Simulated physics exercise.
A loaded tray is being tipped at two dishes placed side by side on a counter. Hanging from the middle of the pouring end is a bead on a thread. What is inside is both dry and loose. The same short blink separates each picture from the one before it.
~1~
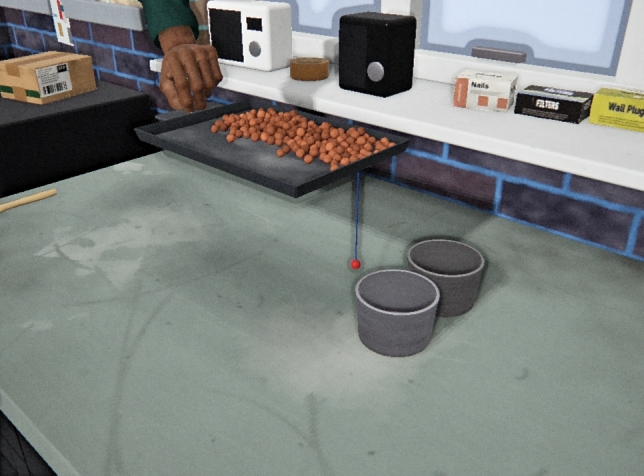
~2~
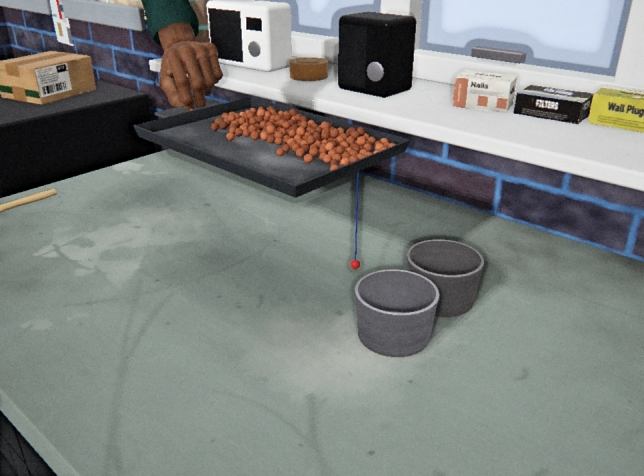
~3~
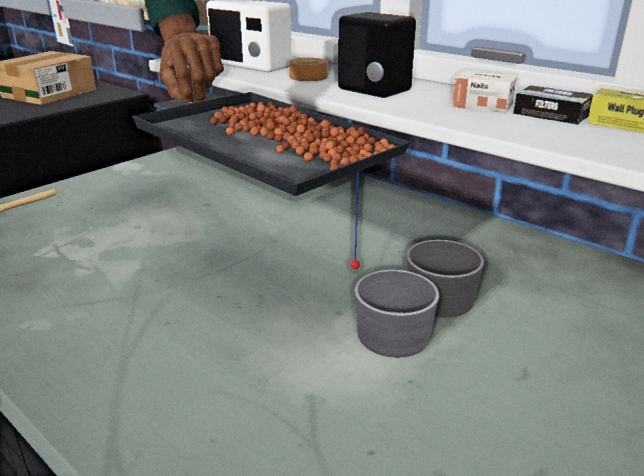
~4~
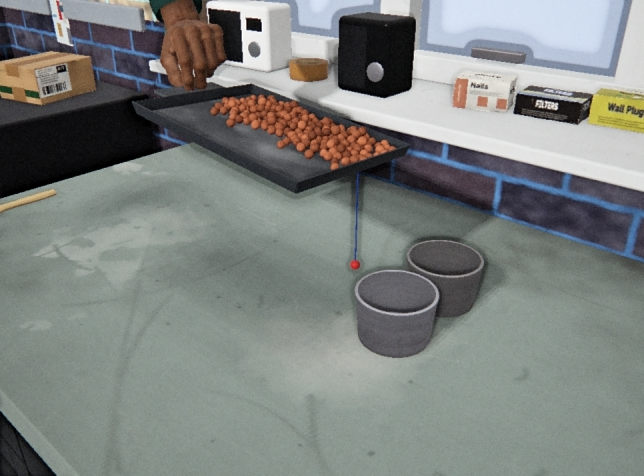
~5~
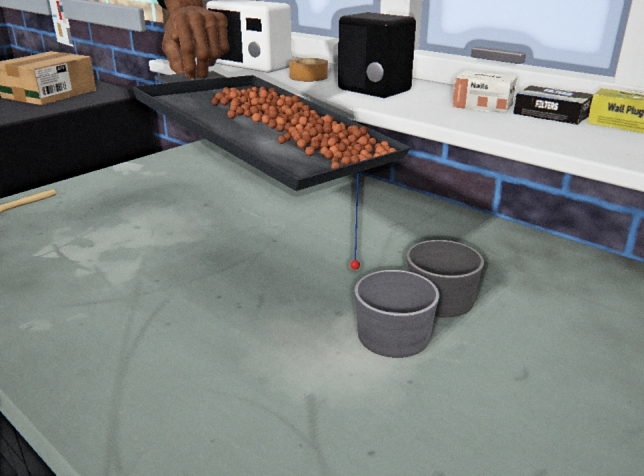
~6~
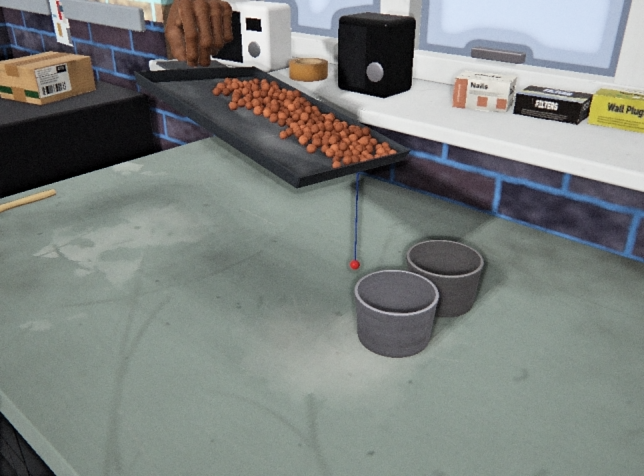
To begin with, a dark tray of reddish-brown clay pellets sits nearly level above a green counter with two grey dishes, a red bead hanging beneath it. Then the tray slowly tilts a little toward its right corner as the hand behind it rises slightly, while the dishes stay still.
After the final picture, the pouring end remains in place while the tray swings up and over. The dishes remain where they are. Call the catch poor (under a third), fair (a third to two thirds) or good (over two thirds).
Fair - a third to two thirds is caught.
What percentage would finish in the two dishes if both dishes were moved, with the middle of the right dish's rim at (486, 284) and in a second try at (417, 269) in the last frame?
You'd get 0 in a hundred first and 50 in a hundred after that.
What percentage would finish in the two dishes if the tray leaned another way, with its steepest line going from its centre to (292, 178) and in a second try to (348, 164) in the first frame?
Roughly 10 % in the first case and 70 % in the second.
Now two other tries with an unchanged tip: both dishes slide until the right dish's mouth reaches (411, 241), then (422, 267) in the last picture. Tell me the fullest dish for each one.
The one on the right side first, then the one on the right side.
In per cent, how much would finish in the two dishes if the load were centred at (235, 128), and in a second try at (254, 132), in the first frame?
About 40 %, then about 40 %.
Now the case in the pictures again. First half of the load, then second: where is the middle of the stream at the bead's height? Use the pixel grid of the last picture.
It goes through near (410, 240) first, then near (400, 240).
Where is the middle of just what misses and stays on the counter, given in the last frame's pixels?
It centres at roughly (390, 289).
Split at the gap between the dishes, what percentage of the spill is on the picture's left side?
Looks to be around 80 per cent of the spill.
Just after the last frame, tray tipped steeply; almost all on the tray; just a few in the right dish; just a few outside both; just a few in the air.
A moment on, tray tipped right over; roughly half on the tray; just a few in the left dish; about a tenth in the right dish; about a tenth outside both; roughly a third in the air.
Further on, tray tipped past a quarter turn; roughly a quarter in the left dish; roughly a quarter in the right dish; roughly half outside both.
When it is over, tray tipped past a quarter turn; roughly a quarter in the left dish; roughly a quarter in the right dish; roughly half outside both.
